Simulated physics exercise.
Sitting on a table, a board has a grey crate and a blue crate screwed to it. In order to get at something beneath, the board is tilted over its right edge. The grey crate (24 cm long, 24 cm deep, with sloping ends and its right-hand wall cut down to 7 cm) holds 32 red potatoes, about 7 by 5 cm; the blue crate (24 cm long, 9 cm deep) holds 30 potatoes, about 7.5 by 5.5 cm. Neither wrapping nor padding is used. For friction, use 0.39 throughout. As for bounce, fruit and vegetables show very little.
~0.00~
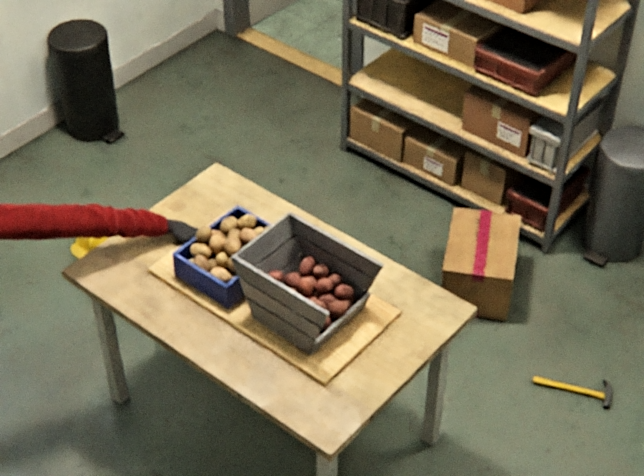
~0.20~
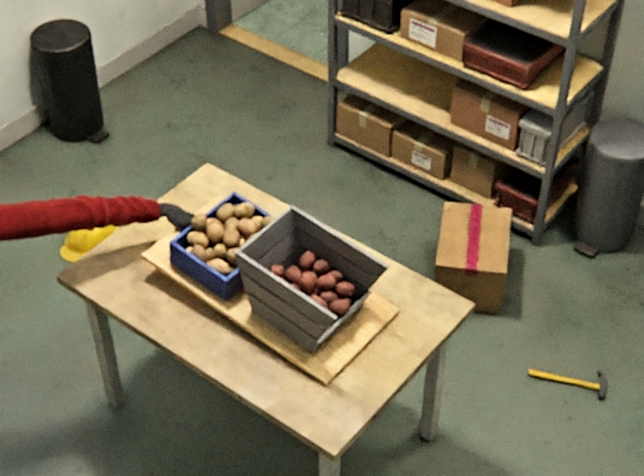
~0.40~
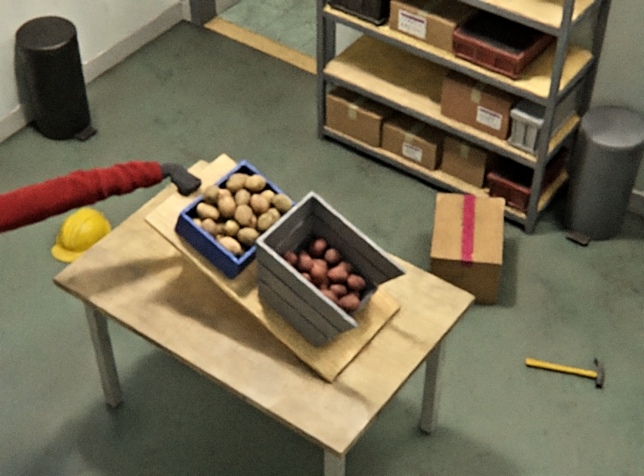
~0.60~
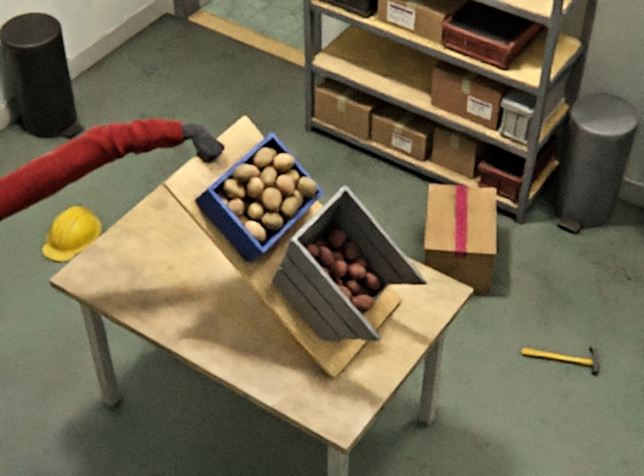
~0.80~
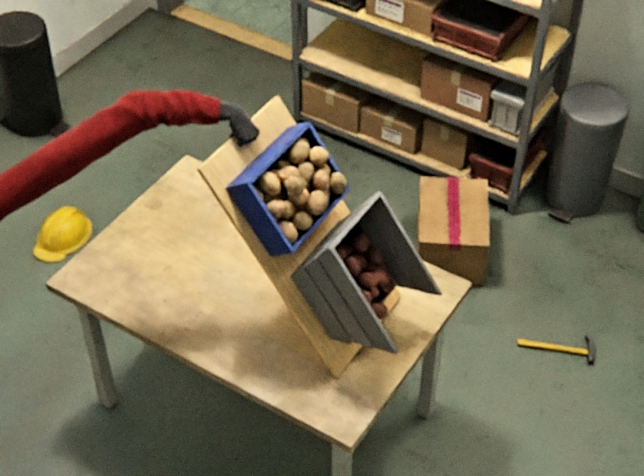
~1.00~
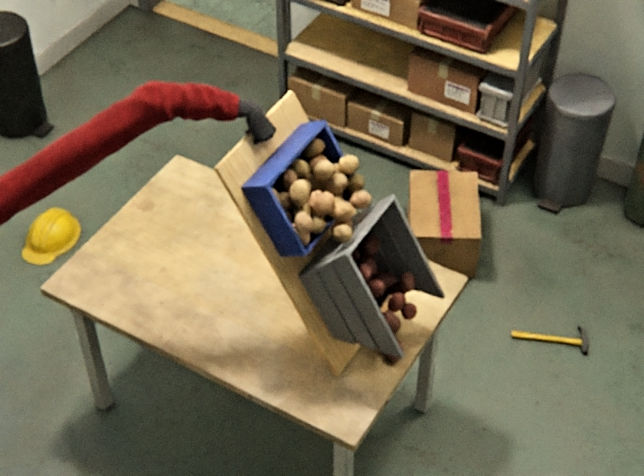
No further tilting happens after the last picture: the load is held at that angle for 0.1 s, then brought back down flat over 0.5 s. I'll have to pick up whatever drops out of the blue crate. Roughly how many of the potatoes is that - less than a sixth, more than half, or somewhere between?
You'll be picking up somewhere between a sixth and a half of them.
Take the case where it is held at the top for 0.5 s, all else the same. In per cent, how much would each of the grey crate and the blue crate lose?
Grey crate: 50%, blue crate: 30%.
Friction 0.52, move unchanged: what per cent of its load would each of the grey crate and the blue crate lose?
In that case grey crate 60, blue crate 30 per cent.
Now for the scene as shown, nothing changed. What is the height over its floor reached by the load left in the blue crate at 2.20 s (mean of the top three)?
I'd say some 11 cm high.
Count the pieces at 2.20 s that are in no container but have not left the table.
Some 8 pieces.
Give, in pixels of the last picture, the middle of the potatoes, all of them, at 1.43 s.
Centre approx. at (252, 224).
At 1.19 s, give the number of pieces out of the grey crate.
Estimate for the grey crate by then: Some 10 out.
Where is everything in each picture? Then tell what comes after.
In the first frame (each is followed by its nearest rim corner in this view; the camera moves round a little), blue crate, (225, 285); grey crate, (329, 314); 0° from level; none out.
In the second frame, blue crate, (225, 278); grey crate, (337, 318); 6° from level.
In the third frame, blue crate, (237, 261); grey crate, (358, 326); 21° from level.
In the fourth frame, blue crate, (262, 249); grey crate, (381, 340); 39° from level.
In the fifth frame, blue crate, (291, 249); grey crate, (398, 353); 54° from level.
In the sixth frame, blue crate, (305, 251); grey crate, (404, 357); 60° from level; 2 out.
After 1.19 s, tilt 55°; grey crate 22 in, 10 out and blue crate 24 in, 6 out.
After 1.43 s, tilt 16°; grey crate 15 in, 17 out and blue crate 22 in, 8 out.
After 1.77 s, tilt 0°; grey crate 15 in, 17 out and blue crate 20 in, 10 out.
Outcome (at 2.20 s), grey crate 15 in, 17 out and blue crate 20 in, 10 out. Asked share, 10 of 30, 33 per cent.
